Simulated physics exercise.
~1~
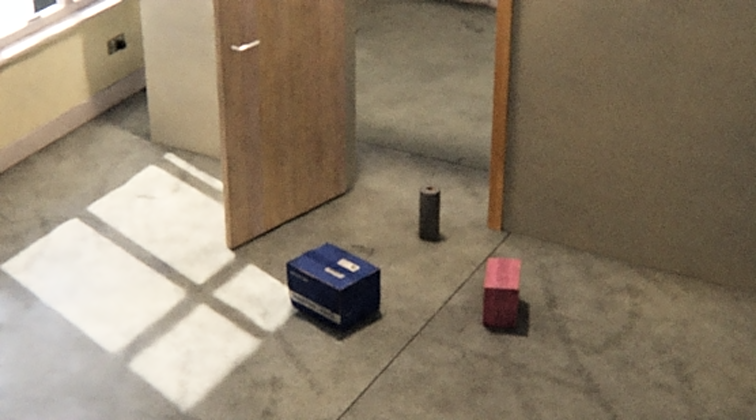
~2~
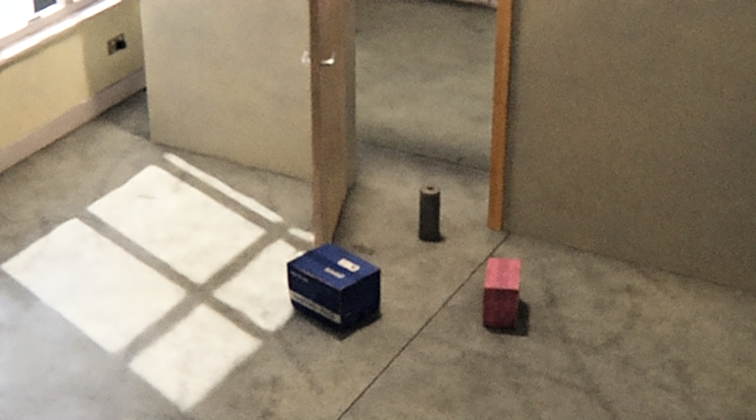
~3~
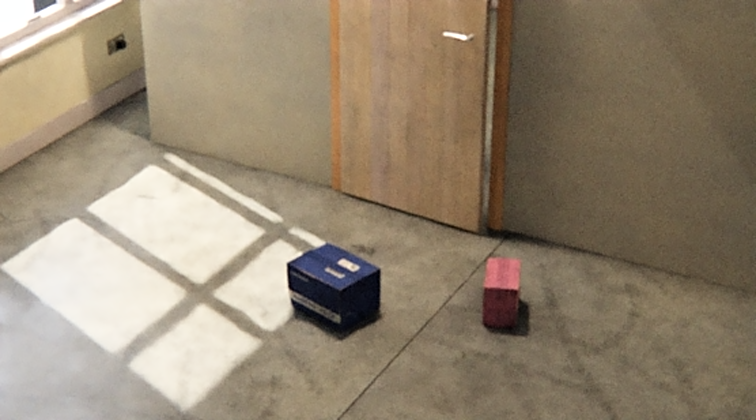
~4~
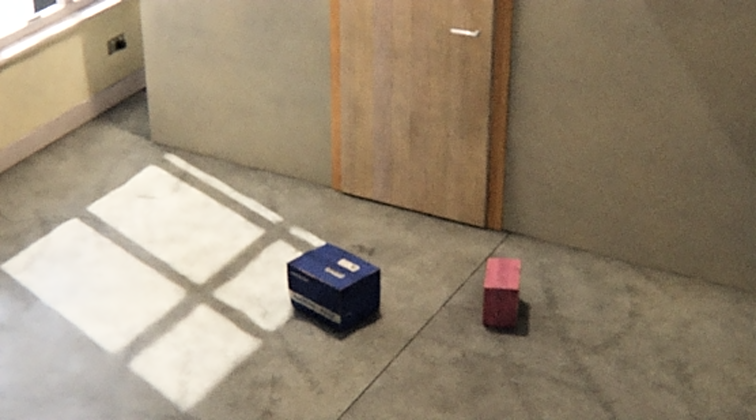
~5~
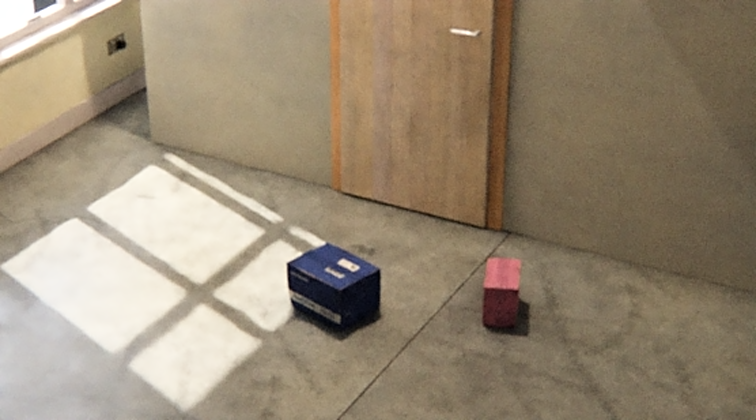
A wooden door swings shut, hiding the grey roll, while blue and pink parcels stay put.
